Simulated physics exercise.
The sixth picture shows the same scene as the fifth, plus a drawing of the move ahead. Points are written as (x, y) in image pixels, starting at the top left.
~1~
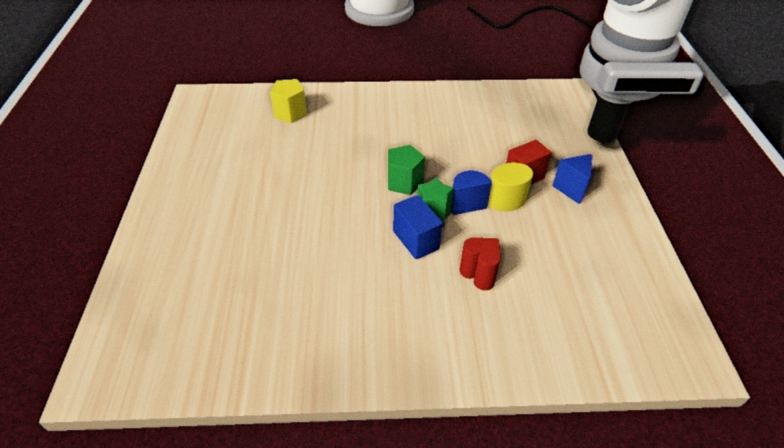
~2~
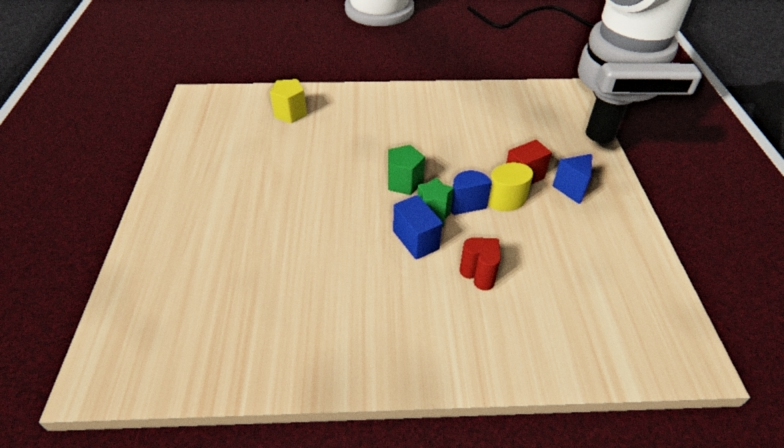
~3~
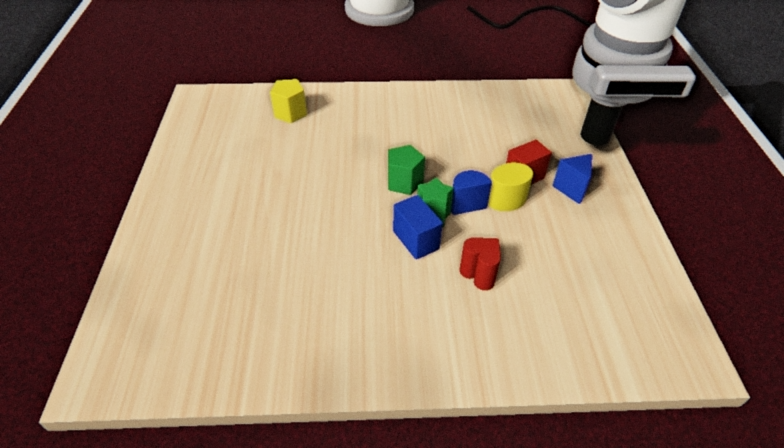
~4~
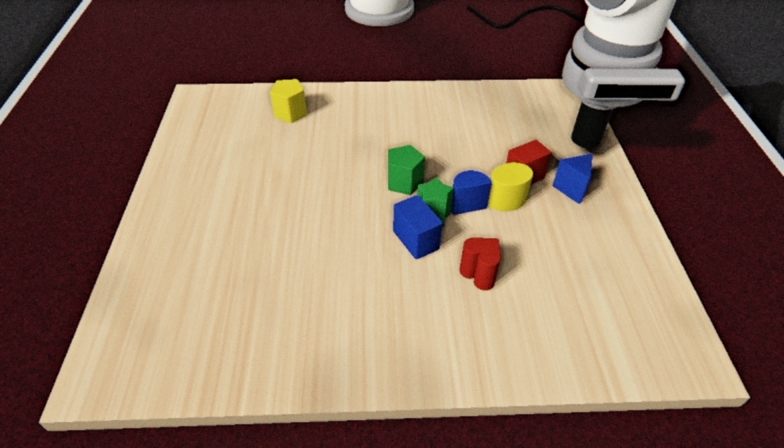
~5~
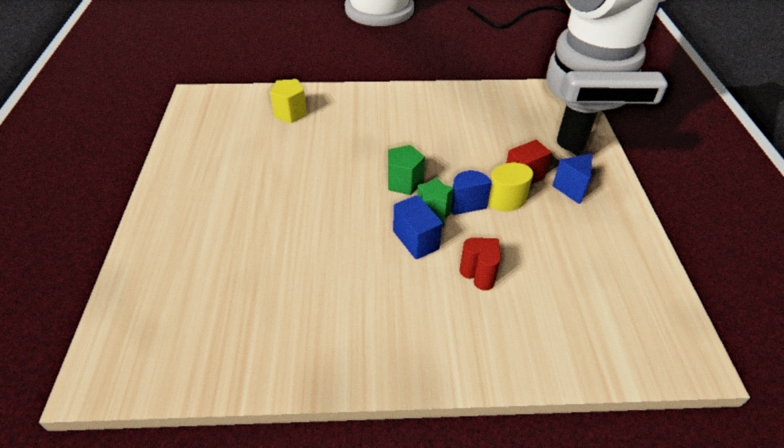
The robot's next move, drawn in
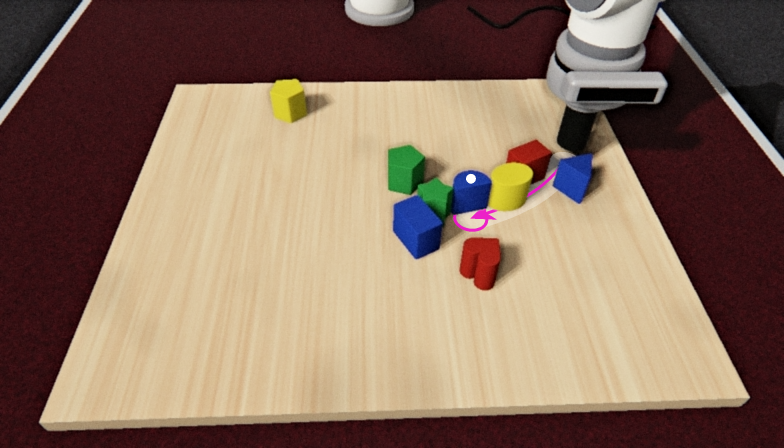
A robotic arm with a black rod stands at the upper right of a pale wooden board on a dark red surface, seen from a fixed, raised view. Green, blue, yellow and red blocks cluster right of centre, a red heart-shaped block sits below them, and a yellow one rests alone at the upper left. The arm barely moves at first, then slides its rod slightly left behind the blue triangular block, while every block stays still.
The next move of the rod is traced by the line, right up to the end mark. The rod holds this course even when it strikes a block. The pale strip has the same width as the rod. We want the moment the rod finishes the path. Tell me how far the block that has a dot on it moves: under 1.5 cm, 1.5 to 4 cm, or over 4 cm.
Final distance: 1.5 to 4 cm.
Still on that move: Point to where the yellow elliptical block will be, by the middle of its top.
Its top face will be centred at roughly (458, 215).
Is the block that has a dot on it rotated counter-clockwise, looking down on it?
The answer is no.
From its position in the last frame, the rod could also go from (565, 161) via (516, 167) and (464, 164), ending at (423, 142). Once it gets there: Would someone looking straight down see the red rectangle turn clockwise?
No - that is not the case.
Path on the board, from (565, 161) by way of (529, 194) to (471, 218); the dot is on the blue half-round block.
The first path, step by step. One third of the way, rod at (548, 166); red rectangle at (516, 155), turned 40° clockwise; blue triangular piece at (578, 168), turned 35° anticlockwise.
Two thirds of the way, rod at (516, 185); green star-shaped block at (424, 187), turned 35° anticlockwise; blue half-round block at (455, 185), turned 75° clockwise; yellow elliptical block at (489, 192), turned 25° anticlockwise; red rectangle at (499, 156), turned 85° clockwise; blue triangular piece at (578, 168), turned 35° anticlockwise.
At the end, rod at (474, 200); green star-shaped block at (415, 185), turned 30° anticlockwise; blue half-round block at (444, 188), turned 120° clockwise; yellow elliptical block at (458, 215), turned 65° anticlockwise; red rectangle at (499, 156), turned 90° clockwise; blue triangular piece at (578, 168), turned 35° anticlockwise.
